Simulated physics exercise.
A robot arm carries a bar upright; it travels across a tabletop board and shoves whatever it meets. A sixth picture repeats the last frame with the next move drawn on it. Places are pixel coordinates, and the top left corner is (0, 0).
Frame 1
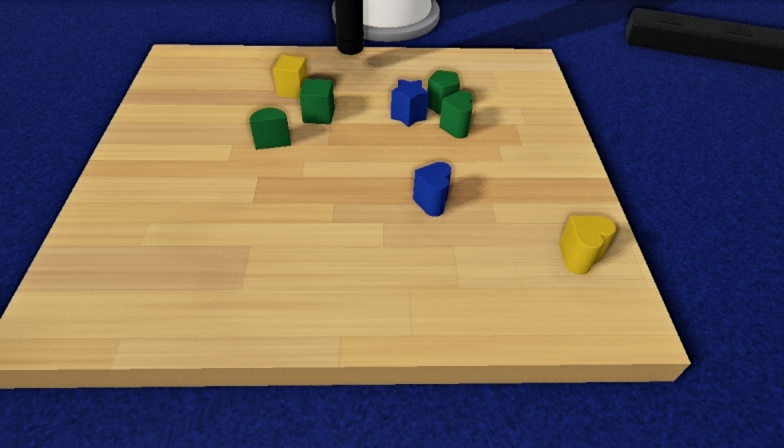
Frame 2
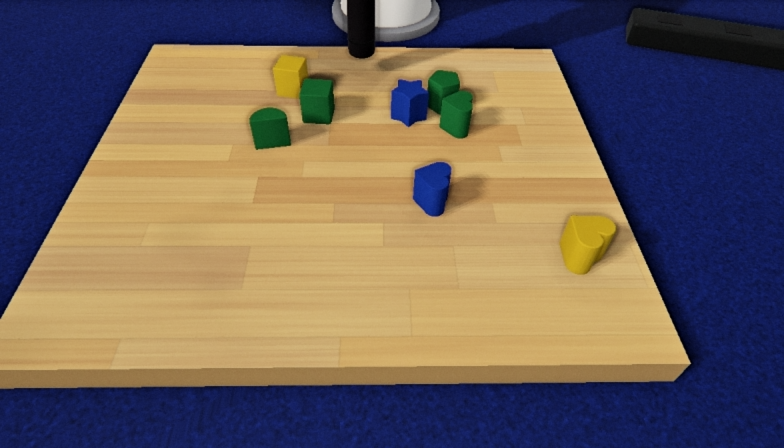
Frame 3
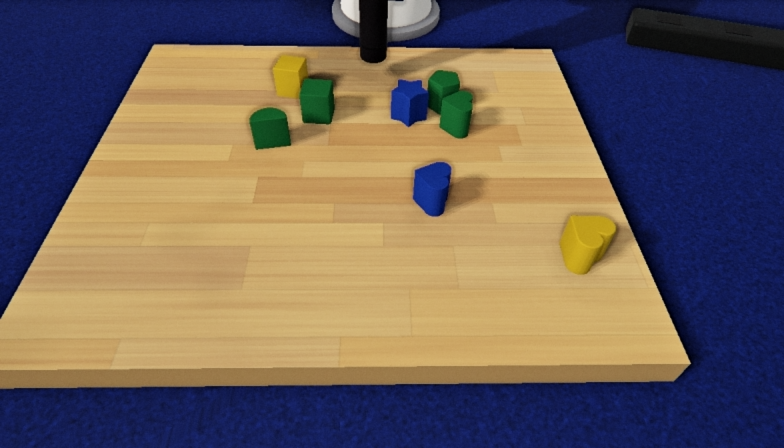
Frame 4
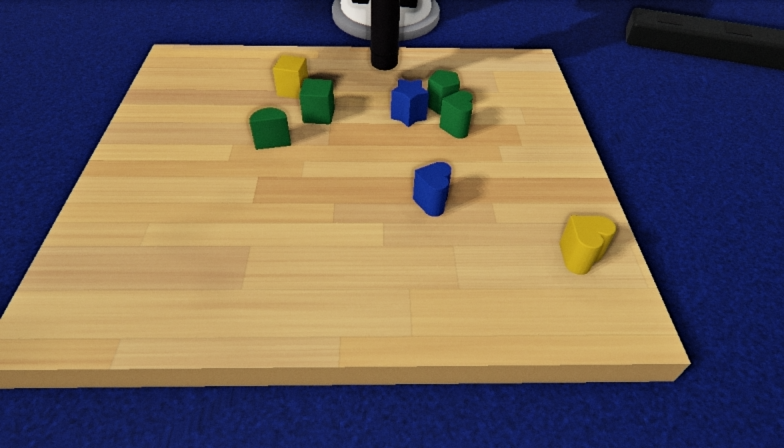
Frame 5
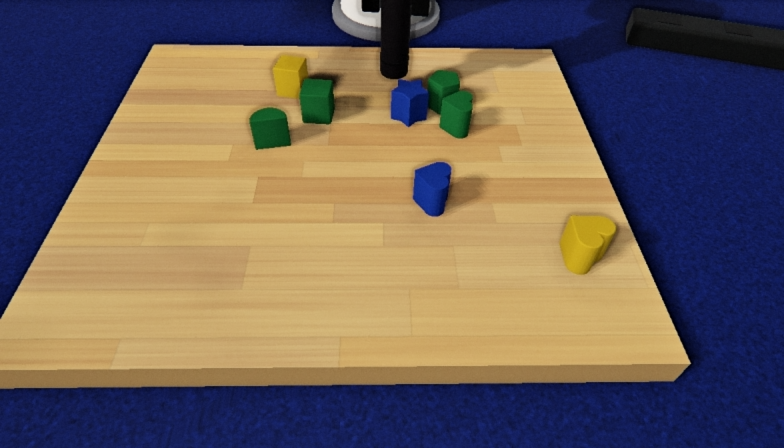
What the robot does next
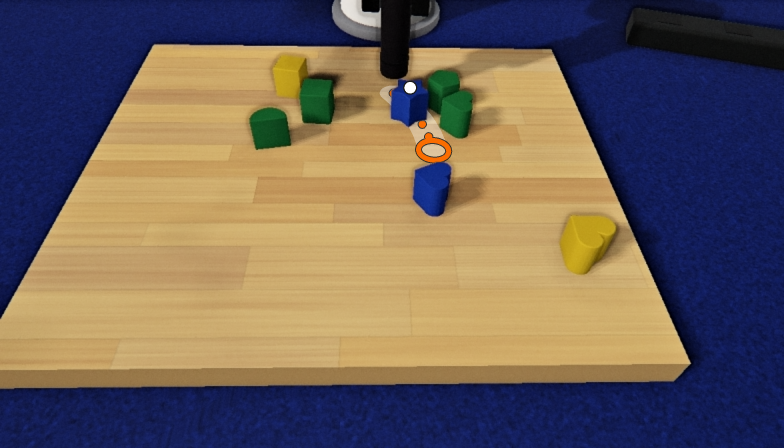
On a wooden board over blue fabric, a black bar sliding slightly right and forward near a blue star block, blocks unmoved.
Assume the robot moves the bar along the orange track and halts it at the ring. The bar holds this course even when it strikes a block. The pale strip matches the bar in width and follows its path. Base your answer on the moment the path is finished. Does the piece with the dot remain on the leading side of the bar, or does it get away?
At that point it is up front.
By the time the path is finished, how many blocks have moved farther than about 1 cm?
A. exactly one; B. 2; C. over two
My answer is option A.
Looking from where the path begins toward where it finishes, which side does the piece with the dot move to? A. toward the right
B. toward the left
A: Toward the right.
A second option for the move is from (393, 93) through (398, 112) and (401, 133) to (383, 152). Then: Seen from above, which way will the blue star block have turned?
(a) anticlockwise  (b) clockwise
Choice a: Anticlockwise.
Path on the board, from (393, 93) via (419, 119), ending at (434, 150); the dot is on the blue star block.
On the path given first. One third of the way, bar (413, 89); blue star block (415, 98).
Two thirds of the way, bar (427, 108); blue star block (422, 118).
At the end, bar (436, 129); blue star block (422, 138), turned 30° clockwise; green heart in place.
